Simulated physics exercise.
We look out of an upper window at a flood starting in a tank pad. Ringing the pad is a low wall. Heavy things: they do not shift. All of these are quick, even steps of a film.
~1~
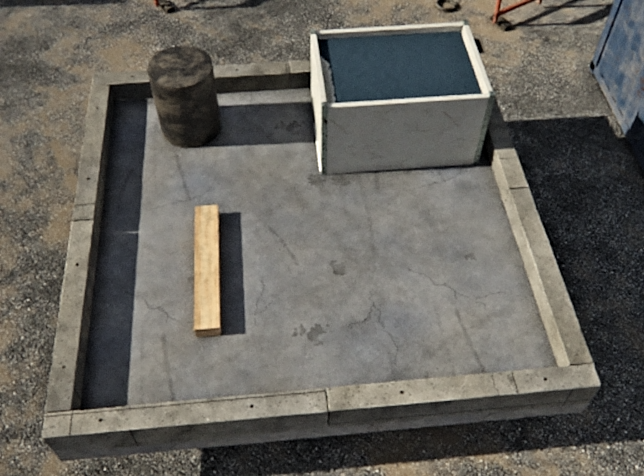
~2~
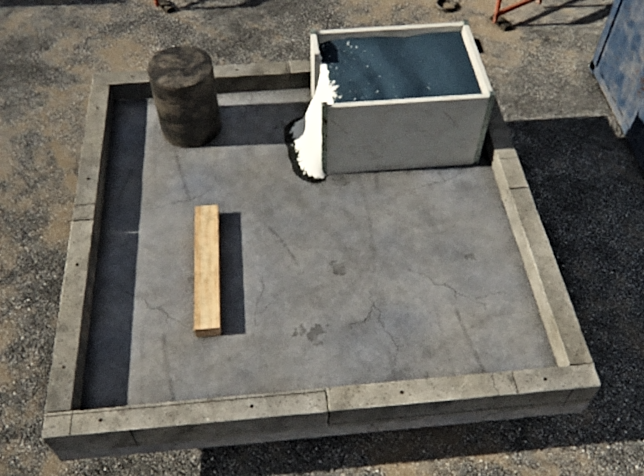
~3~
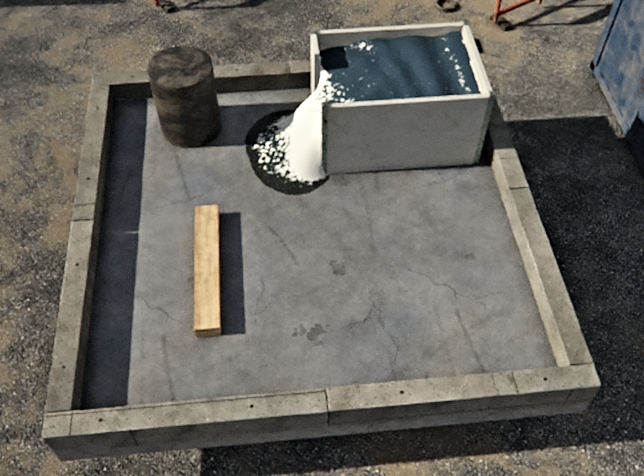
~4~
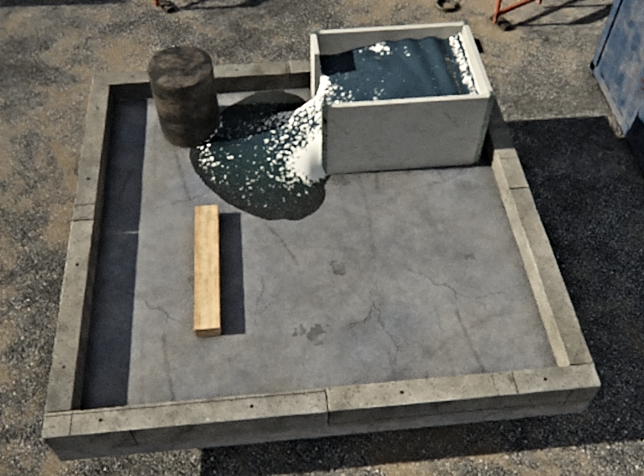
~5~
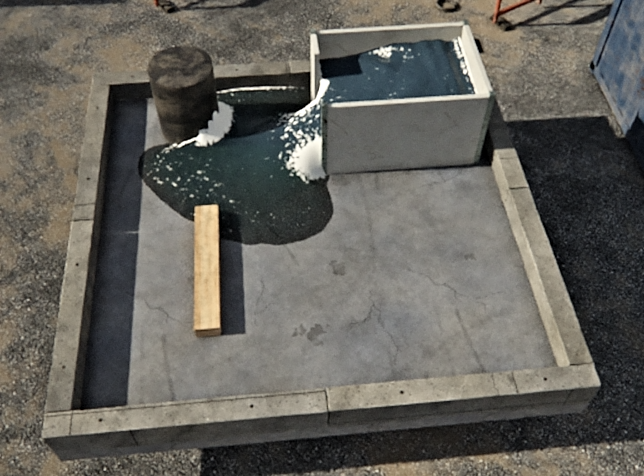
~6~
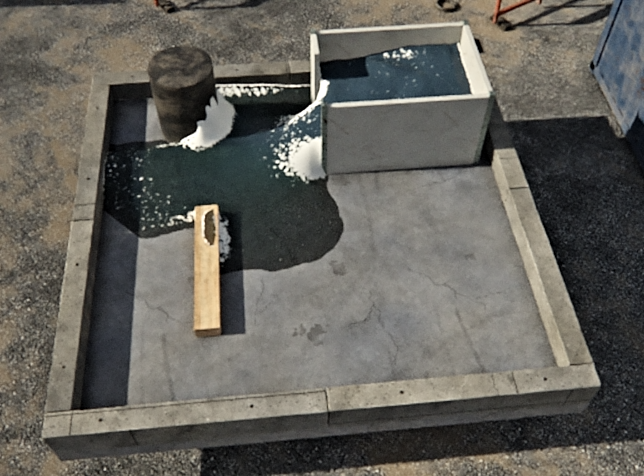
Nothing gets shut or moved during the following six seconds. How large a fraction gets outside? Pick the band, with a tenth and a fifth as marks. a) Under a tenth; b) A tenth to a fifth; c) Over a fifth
a.
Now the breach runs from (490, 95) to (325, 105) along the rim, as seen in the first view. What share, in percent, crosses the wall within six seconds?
About 14 %.
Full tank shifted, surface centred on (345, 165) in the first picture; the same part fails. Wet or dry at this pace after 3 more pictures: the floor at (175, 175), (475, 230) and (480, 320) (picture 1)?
Submerged, untouched, untouched.
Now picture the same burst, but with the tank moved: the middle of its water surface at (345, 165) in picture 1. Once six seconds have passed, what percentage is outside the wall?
Share noted: About 6 %.
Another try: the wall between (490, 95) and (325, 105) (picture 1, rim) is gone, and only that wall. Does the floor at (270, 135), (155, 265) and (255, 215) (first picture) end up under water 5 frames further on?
First point bare, second point bare, third point swamped.
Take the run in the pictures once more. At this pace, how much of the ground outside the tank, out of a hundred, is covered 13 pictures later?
Around 60 percent of it.
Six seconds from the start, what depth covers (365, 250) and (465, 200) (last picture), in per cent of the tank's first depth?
The first spot is at about 4 percent, the second at about 14 percent.
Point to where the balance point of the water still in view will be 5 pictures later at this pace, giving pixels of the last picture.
I'd say near (301, 150).
A moment on, water covers 35 % of the floor; the low wall has let 0 % over.
Next, water covers 40 % of the floor; the low wall has let 1 % over.
Then, water covers 50 % of the floor; the low wall has let 4 % over.
Later, water covers 70 % of the floor; the low wall has let 6 % over.
In the end, water covers 80 % of the floor; the low wall has let 6 % over.
